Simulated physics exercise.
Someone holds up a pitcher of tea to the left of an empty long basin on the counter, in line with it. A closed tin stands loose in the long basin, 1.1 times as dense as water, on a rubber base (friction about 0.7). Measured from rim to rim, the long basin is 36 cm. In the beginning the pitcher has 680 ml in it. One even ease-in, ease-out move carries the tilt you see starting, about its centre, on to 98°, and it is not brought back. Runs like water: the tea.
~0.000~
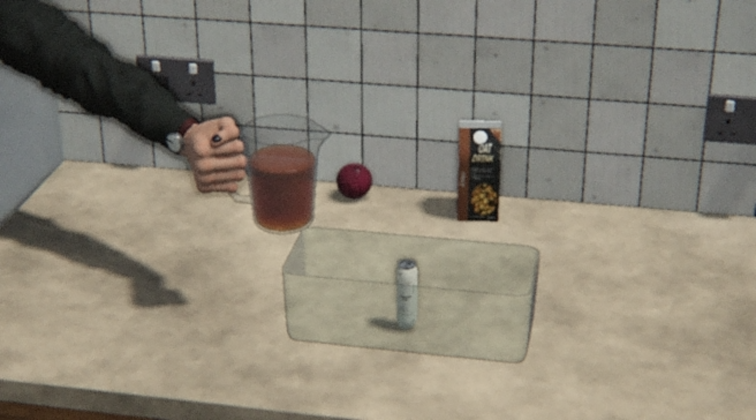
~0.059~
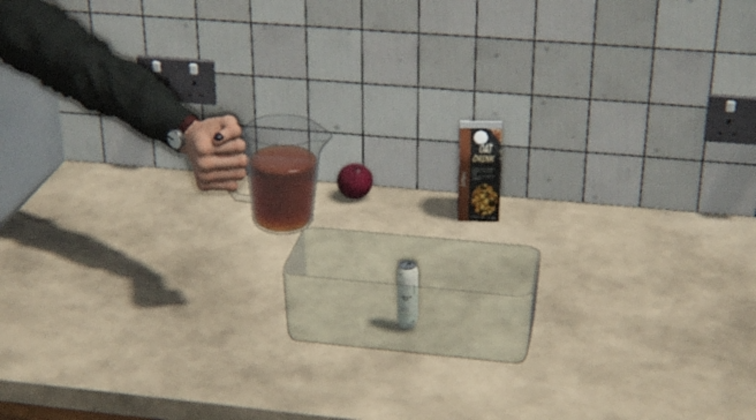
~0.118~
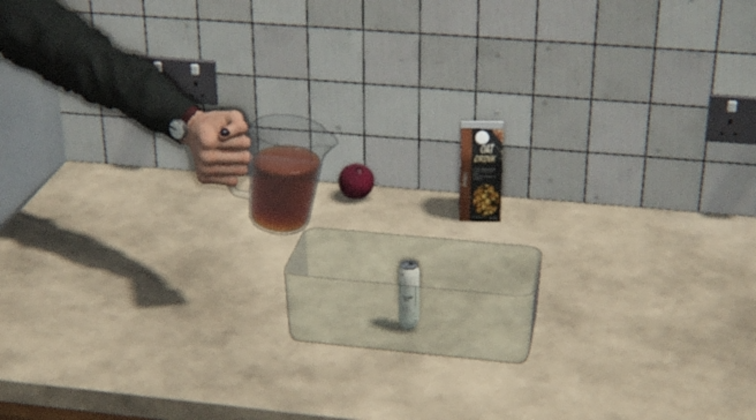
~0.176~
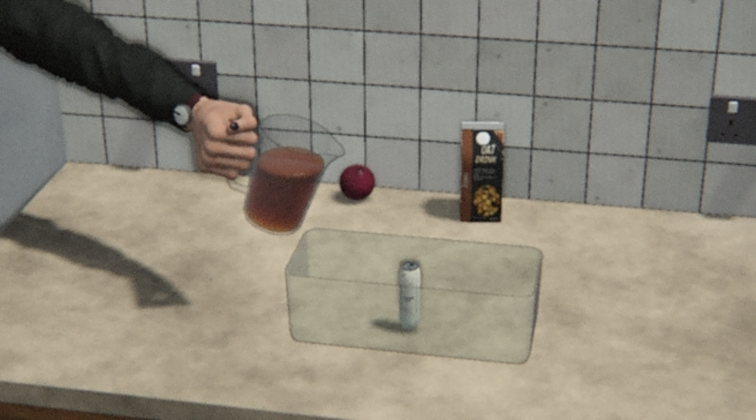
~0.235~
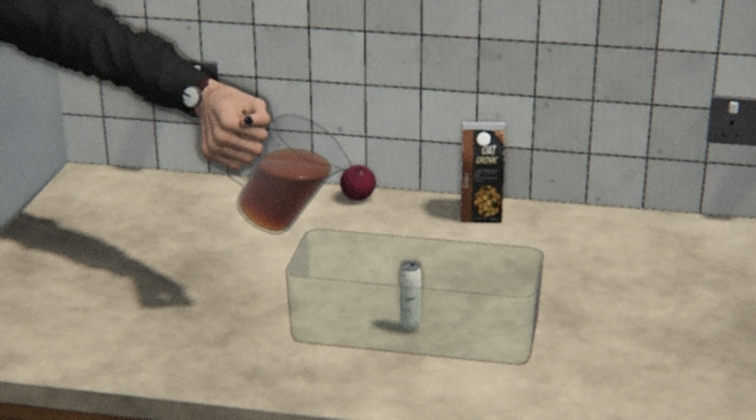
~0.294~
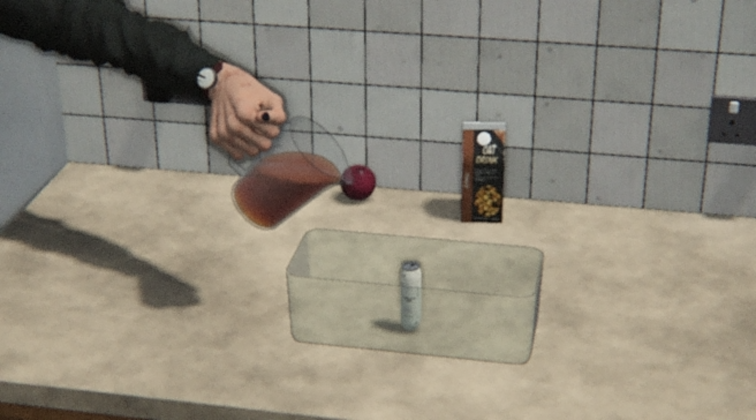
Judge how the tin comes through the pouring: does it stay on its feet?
Yes.
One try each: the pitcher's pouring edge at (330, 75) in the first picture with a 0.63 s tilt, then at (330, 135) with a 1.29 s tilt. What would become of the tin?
First it tips over; then it stays on its base.
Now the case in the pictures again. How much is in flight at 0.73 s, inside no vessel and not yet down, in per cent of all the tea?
Roughly 16 %.
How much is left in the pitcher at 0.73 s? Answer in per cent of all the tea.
I'd estimate some 26 per cent.
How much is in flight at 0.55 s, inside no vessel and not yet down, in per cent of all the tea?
Near 18 in a hundred.
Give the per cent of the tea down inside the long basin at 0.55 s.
I'd estimate some 14 percent of the liquid.
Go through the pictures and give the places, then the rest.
In the first picture, tilt 0°; pouring edge (330, 134); surface from (250, 154) to (316, 159); the long basin's rim runs from (292, 250) to (536, 273); the tin's top is at (407, 267).
In the second picture, tilt 2°; pouring edge (332, 137); surface from (251, 154) to (317, 160).
In the third picture, tilt 8°; pouring edge (338, 143); surface from (254, 154) to (320, 161).
In the fourth picture, tilt 18°; pouring edge (345, 153); surface from (257, 158) to (325, 163).
In the fifth picture, tilt 30°; pouring edge (351, 167); surface from (255, 166) to (332, 167).
In the sixth picture, tilt 44°; pouring edge (354, 182); surface from (243, 173) to (344, 174).
After 0.55 s the tilt is 94° and 69 per cent is still to pour; the tin stands where it began.
After 0.73 s the tilt is 98° and 27 per cent is still to pour; the tin stands where it began.
After 0.92 s the tilt is 98° and 8 per cent is still to pour; the tin stands 2 cm from where it began.
After 1.13 s the tilt is 98° and 2 per cent is still to pour; the tin stands 1 cm from where it began.
In the end the tin stands 1 cm from where it began.
